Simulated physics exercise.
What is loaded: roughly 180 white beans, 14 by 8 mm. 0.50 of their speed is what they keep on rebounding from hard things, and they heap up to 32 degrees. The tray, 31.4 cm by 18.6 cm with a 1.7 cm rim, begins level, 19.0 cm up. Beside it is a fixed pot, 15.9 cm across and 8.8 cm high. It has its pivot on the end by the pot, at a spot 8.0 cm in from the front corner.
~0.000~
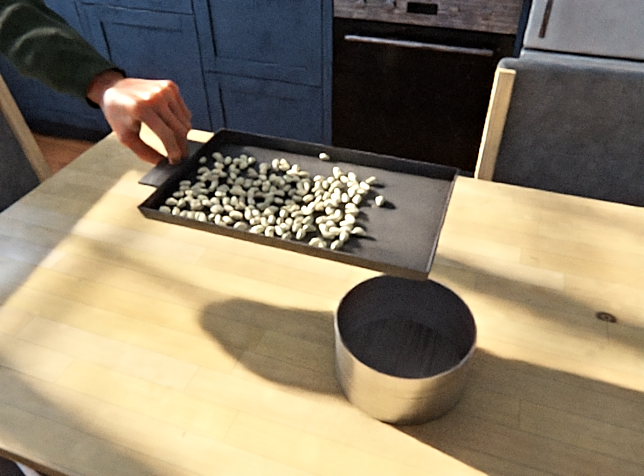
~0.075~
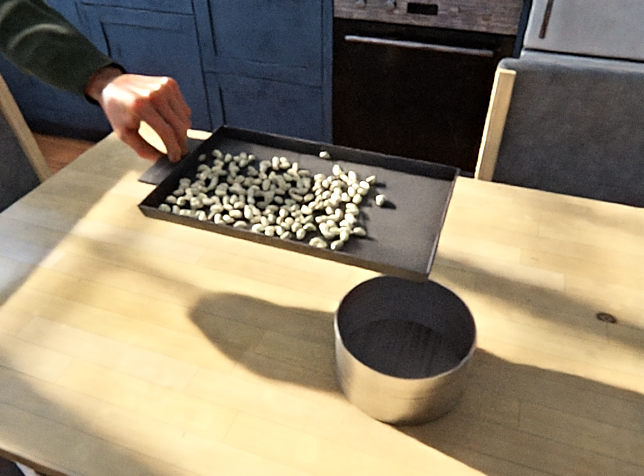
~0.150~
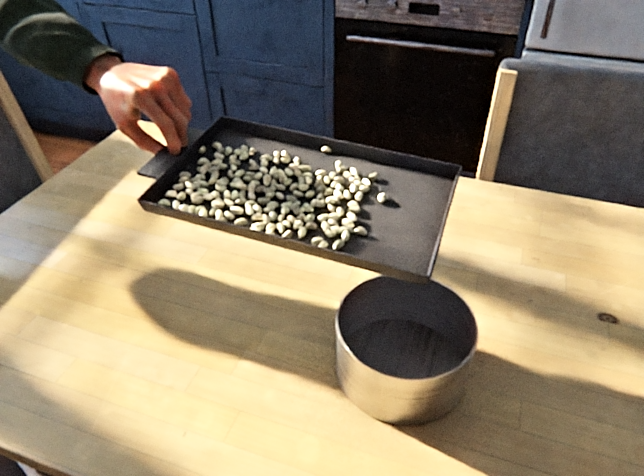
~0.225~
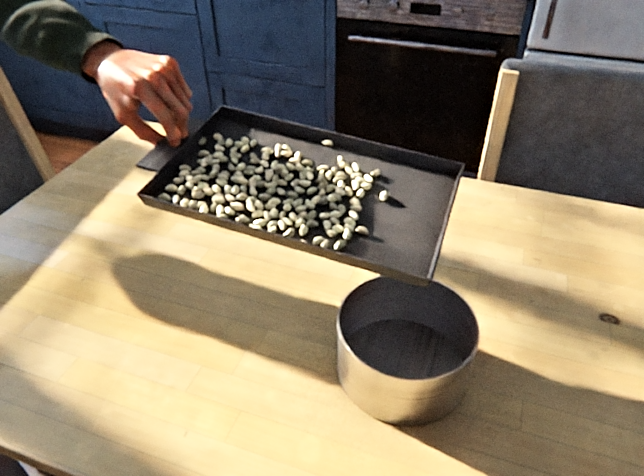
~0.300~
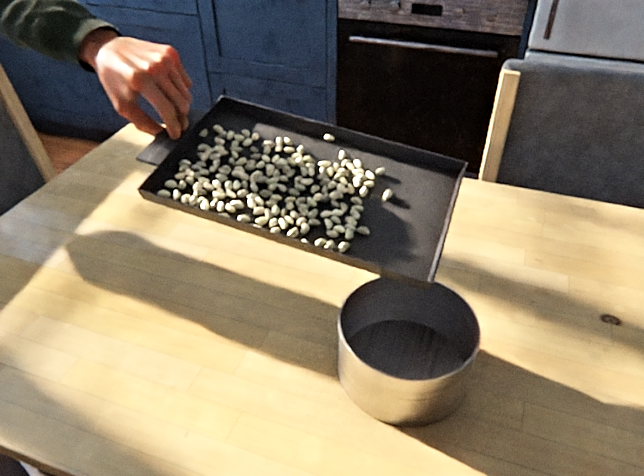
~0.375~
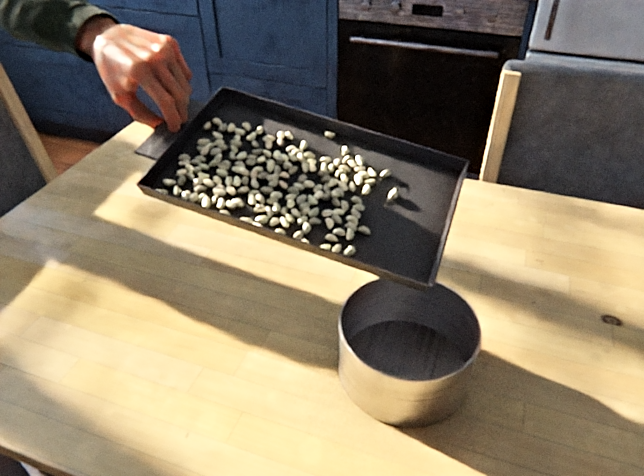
We see a hand gripping the left end of a dark tray of pale beans above a wooden table, slowly raising that end so the tray slopes down rightward near a round metal pot, while the beans barely shift.
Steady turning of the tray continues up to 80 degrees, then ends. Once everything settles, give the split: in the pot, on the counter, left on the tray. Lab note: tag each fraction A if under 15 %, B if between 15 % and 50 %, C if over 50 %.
Pot = C, counter = A, tray = A.
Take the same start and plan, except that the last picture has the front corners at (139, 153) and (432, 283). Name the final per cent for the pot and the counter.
Pot 75; counter 15.
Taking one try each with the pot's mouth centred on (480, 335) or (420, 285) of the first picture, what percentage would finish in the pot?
In order, about 35 and about 5 per cent.
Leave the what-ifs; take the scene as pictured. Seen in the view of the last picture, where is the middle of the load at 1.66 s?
Load centre, approx.: (357, 238) px.
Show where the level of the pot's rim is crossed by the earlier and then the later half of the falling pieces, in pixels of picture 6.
Earlier half close to (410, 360), later half at (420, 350) in pixels.
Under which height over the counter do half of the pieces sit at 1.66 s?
The halfway mark is near 22 cm.
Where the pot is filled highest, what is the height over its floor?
Close to 2.5 cm up.
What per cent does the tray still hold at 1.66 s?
Close to 95 in a hundred parts of the load.
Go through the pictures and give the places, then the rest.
The first frame shows tray tilt 0 degrees, front corners at (142, 206) and (426, 269); middle of the pieces at (269, 197); pot at (405, 320).
The second frame shows tray tilt 1 degrees, front corners at (142, 204) and (426, 270); middle of the pieces at (269, 195).
The third frame shows tray tilt 4 degrees, front corners at (142, 198) and (427, 273), lowest corner right front; middle of the pieces at (270, 191).
The fourth frame shows tray tilt 7 degrees, front corners at (142, 193) and (429, 276), lowest corner right front; middle of the pieces at (271, 186).
The fifth frame shows tray tilt 10 degrees, front corners at (141, 187) and (430, 279), lowest corner right front; middle of the pieces at (272, 182).
The sixth frame shows tray tilt 13 degrees, front corners at (141, 183) and (430, 283), lowest corner right front; middle of the pieces at (273, 178); pot at (410, 322). Its pace works out near 40 degrees a second.
After 1.14 s, tilt 44 degrees; the tray holds 100 %, the pot 0 %.
After 1.66 s, tilt 65 degrees; the tray holds 95 %, the pot 0 %.
Then, at 2.23 s, tilt 80 degrees; the tray holds 10 %, the pot 80 %.
By 3.7 s all is still; pot 90 %, counter 5 %, tray 0 %.
